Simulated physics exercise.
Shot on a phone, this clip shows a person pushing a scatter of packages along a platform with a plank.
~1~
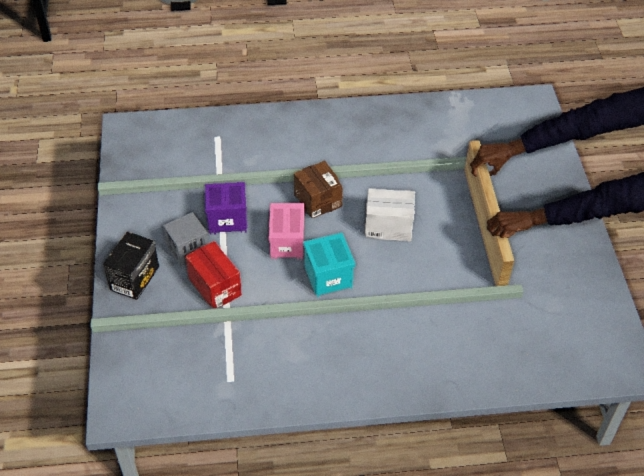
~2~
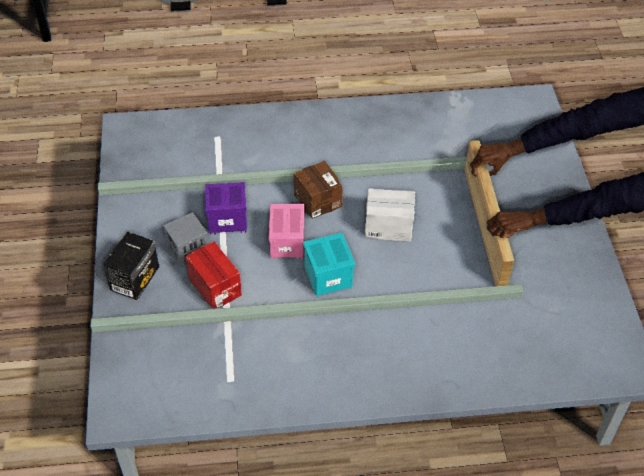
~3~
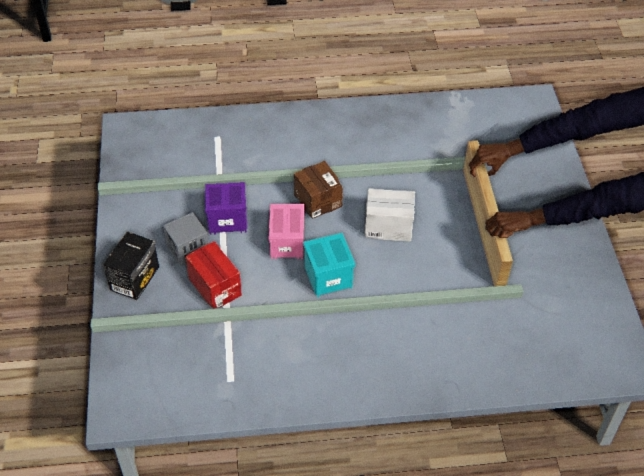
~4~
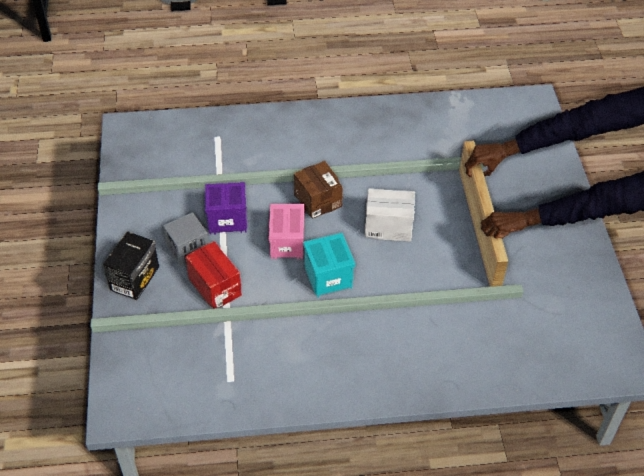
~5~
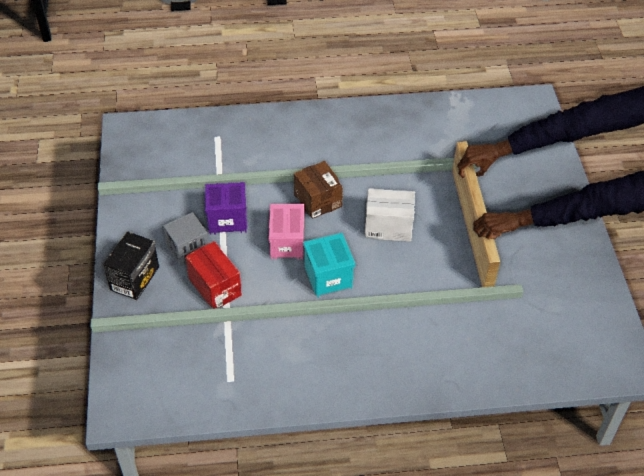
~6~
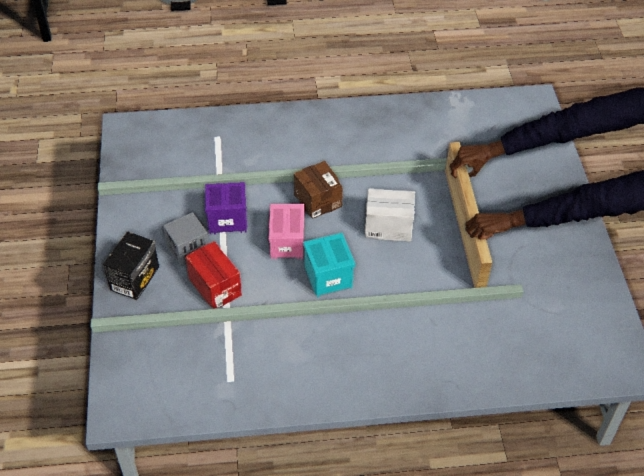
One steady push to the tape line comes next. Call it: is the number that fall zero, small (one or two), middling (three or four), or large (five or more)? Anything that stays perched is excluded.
It is zero.
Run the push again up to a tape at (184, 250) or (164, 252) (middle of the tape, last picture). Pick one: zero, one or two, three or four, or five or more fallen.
For each place: One to two; either three or four.
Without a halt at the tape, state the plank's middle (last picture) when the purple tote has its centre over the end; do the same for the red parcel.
The middle is at (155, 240) when it's the purple tote, and at (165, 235) when it's the red parcel.
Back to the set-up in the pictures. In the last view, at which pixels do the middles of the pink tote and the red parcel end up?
Near (156, 243) and (152, 283).
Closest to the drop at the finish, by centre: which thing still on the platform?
Foremost, the black box.
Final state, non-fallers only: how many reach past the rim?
The total here is 1.
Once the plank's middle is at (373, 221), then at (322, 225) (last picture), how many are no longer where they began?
So 1, and at the other place 5.
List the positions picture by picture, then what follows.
In the first frame, black box (132, 266); grey crate (187, 239); red parcel (214, 276); plank (488, 213); tape (223, 247).
In the second frame, grey crate (187, 239); plank (488, 213).
In the third frame, red parcel (214, 276); turquoise tote (329, 266).
In the fourth frame, black box (132, 266); pink tote (287, 231).
In the fifth frame, grey crate (187, 239); brown parcel (318, 190).
In the sixth frame, black box (132, 266); grey crate (187, 239); red parcel (214, 276); plank (467, 214); tape (223, 247).
Early on, none off yet; black box at rest near (132, 266); grey crate at rest near (187, 239); red parcel at rest near (214, 276).
Finally, the number that fall off is zero.
